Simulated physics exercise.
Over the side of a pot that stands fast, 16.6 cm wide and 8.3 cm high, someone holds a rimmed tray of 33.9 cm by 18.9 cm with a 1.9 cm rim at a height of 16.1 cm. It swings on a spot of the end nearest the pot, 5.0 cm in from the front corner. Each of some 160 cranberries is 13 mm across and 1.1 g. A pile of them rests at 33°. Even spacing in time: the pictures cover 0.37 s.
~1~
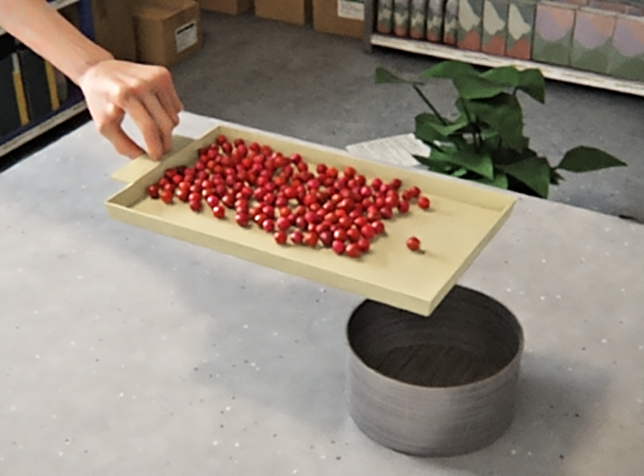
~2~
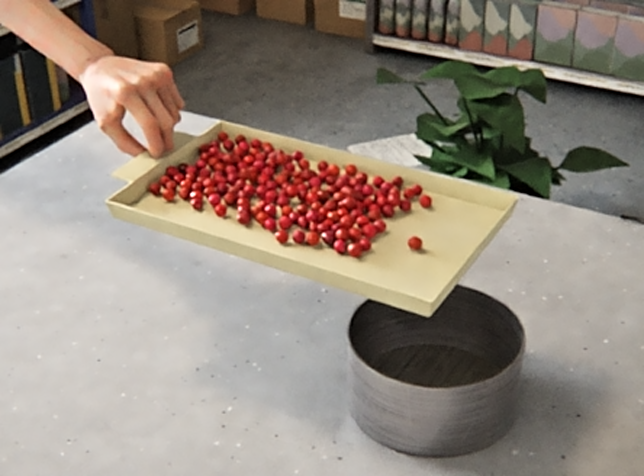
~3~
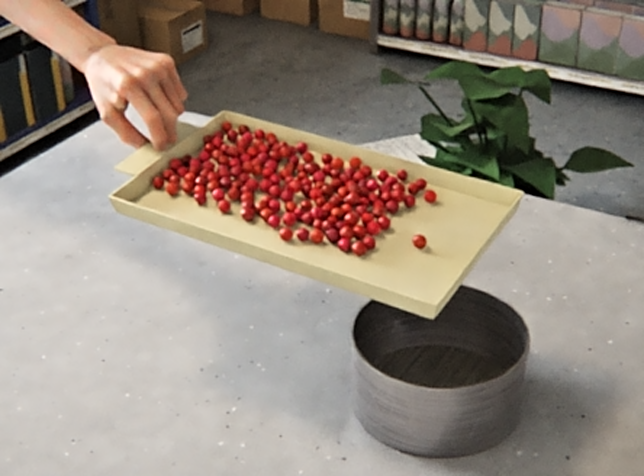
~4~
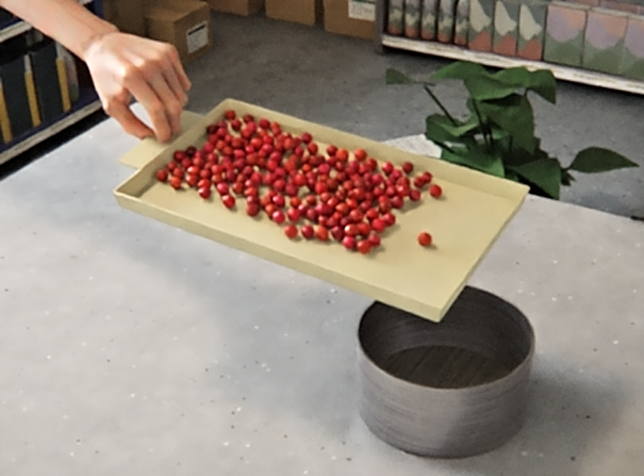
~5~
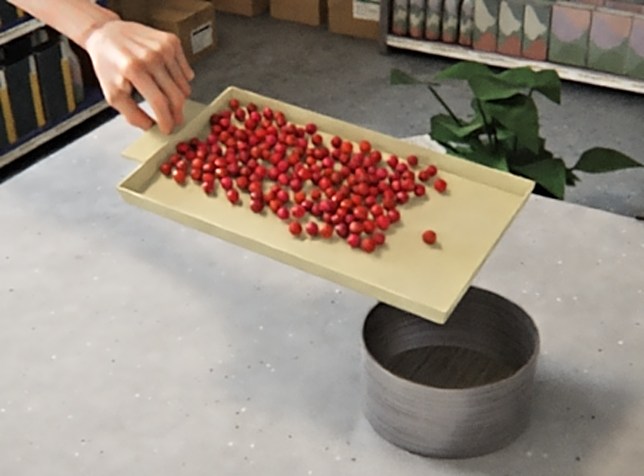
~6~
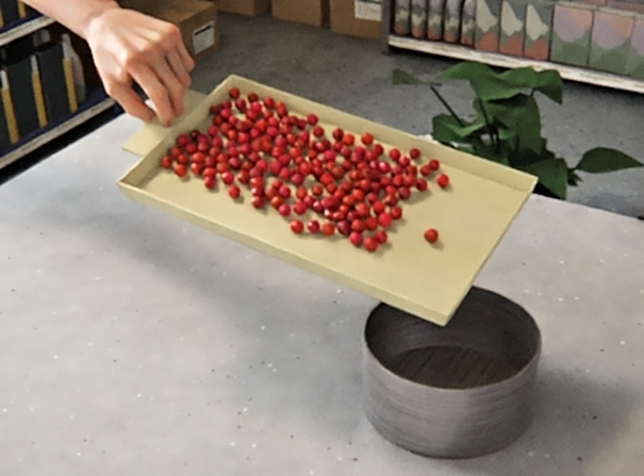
A tray of red berries tilts slowly as a hand lifts its left end above a pot.
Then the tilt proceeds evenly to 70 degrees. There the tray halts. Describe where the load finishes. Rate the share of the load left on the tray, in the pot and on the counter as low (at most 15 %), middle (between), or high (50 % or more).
Left on the tray - high, pot - low, counter - low.
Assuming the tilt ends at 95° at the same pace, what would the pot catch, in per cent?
It would land at about 10 percent.
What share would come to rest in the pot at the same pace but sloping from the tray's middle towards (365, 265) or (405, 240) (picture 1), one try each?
Estimate: Some 0 % and some 5 % respectively.
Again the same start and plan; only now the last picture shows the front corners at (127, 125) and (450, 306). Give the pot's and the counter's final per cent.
Per cent by place - pot 5, counter 20.
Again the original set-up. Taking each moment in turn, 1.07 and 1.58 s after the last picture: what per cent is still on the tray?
In order, 100 and 95.
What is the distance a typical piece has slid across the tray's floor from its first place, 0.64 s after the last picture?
Around 9 centimetres.
Then, 0.64 s after the last picture, tilt 40 degrees; the tray holds 100 %, the pot 0 %.
Then, 1.07 s after the last picture, tilt 58 degrees; the tray holds 100 %, the pot 0 %.
Then, 1.58 s after the last picture, tilt 70 degrees; the tray holds 95 %, the pot 0 %.
In the end, tray 95 %, pot 0 %, counter 5 %.
